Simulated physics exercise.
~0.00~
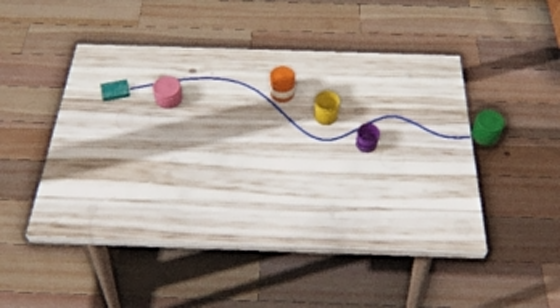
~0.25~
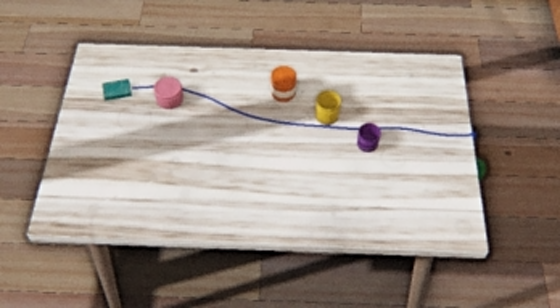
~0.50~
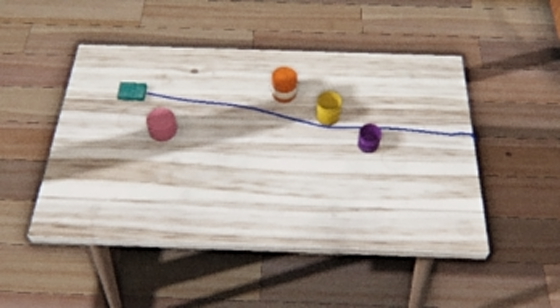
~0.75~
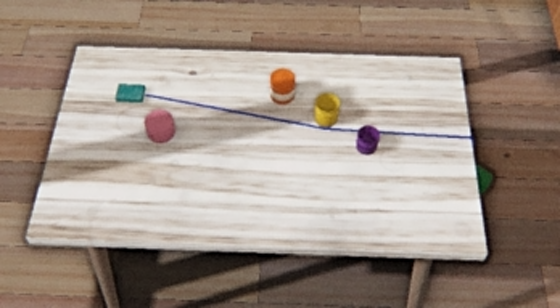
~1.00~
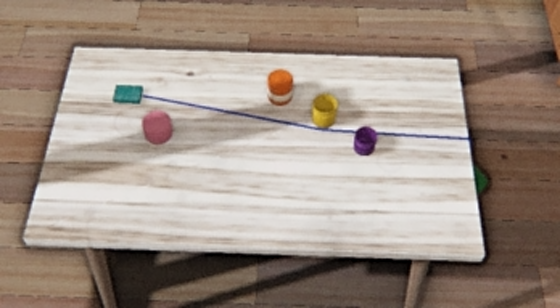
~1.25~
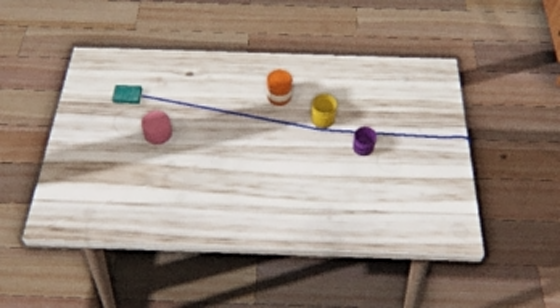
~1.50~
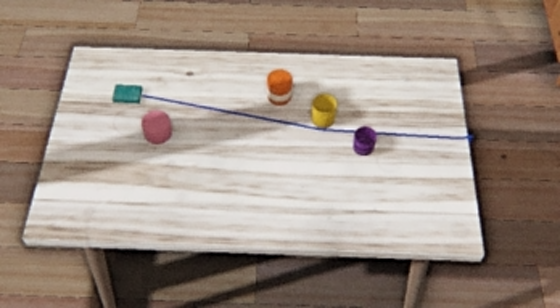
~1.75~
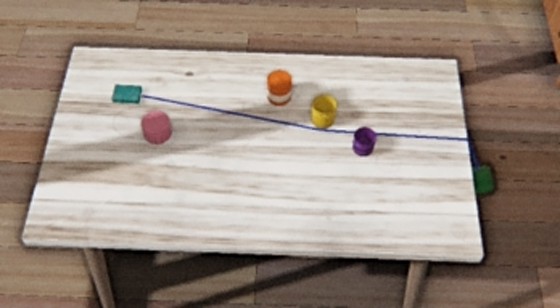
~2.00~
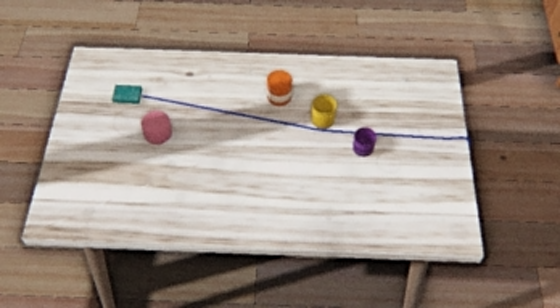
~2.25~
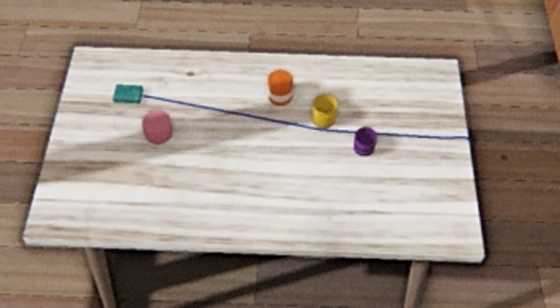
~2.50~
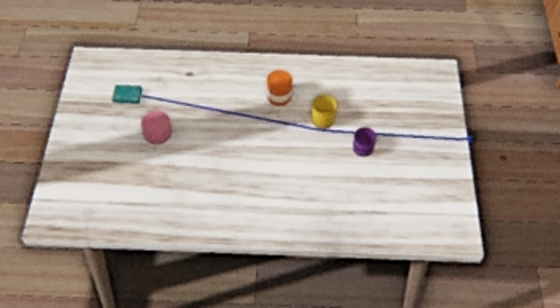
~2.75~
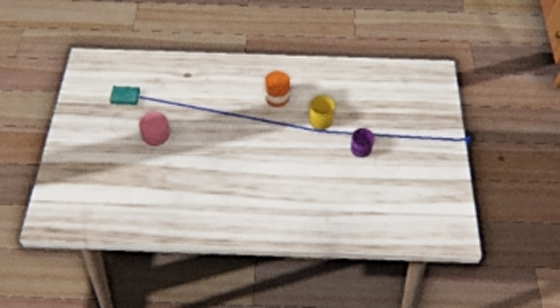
White wooden table with a green object dropping off the right edge, its blue cable pulling taut and a pink tub shifting forward.
